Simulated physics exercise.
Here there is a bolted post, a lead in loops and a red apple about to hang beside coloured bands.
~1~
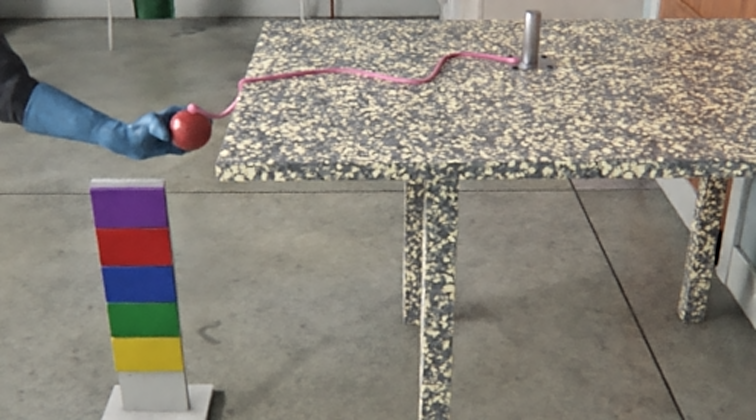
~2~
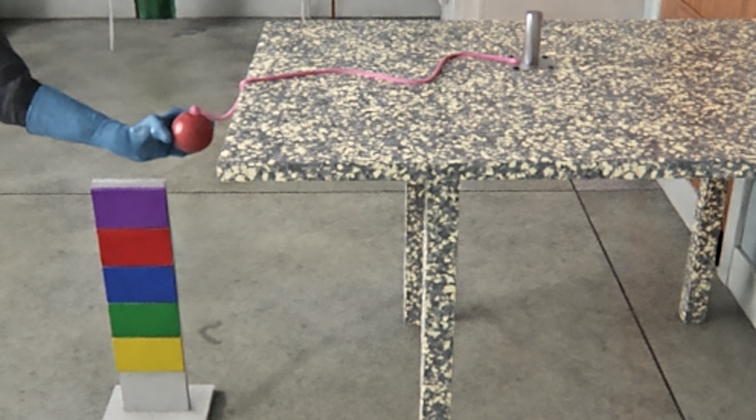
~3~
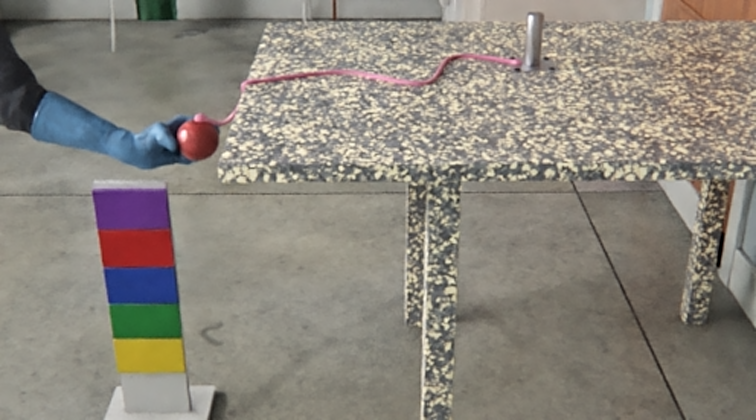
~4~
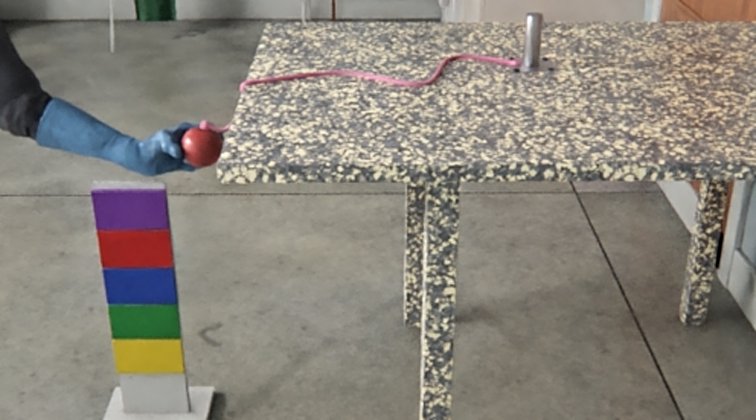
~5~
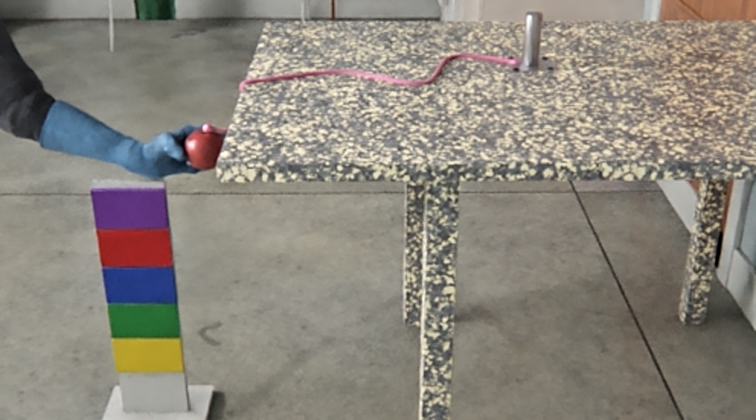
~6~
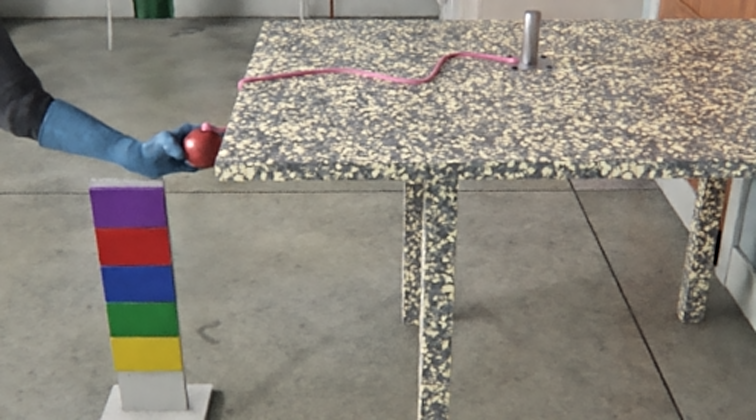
To begin with, a blue-gloved hand holds a red ball-like object tied to a pink cord that winds across a speckled table to a metal post, above a stand of coloured bands. The hand moves it slightly down and right to the table's edge, then stays nearly still there.
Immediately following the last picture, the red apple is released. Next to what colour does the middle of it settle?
Next to red.
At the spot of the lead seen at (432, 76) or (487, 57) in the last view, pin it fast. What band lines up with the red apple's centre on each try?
For the first place it's purple, and for the second red.
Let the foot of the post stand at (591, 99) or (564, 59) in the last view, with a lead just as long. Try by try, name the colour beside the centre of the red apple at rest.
Taking the two spots in turn: Purple, then purple.
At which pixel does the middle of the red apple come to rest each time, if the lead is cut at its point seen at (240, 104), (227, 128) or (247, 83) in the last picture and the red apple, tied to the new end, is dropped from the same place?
In order, it comes to rest around (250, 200), (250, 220) and (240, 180).
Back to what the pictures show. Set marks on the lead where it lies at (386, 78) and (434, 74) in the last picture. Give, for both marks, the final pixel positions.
Near (320, 74) and (386, 70).
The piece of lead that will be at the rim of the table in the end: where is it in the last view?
It's the point at about (313, 72).
A little later, apple near (219, 241); level with red.
Next, apple near (282, 233); level with red.
Later still, apple near (243, 240); level with red.
When it is over, apple near (249, 239); level with red. Its middle rests at the red band.
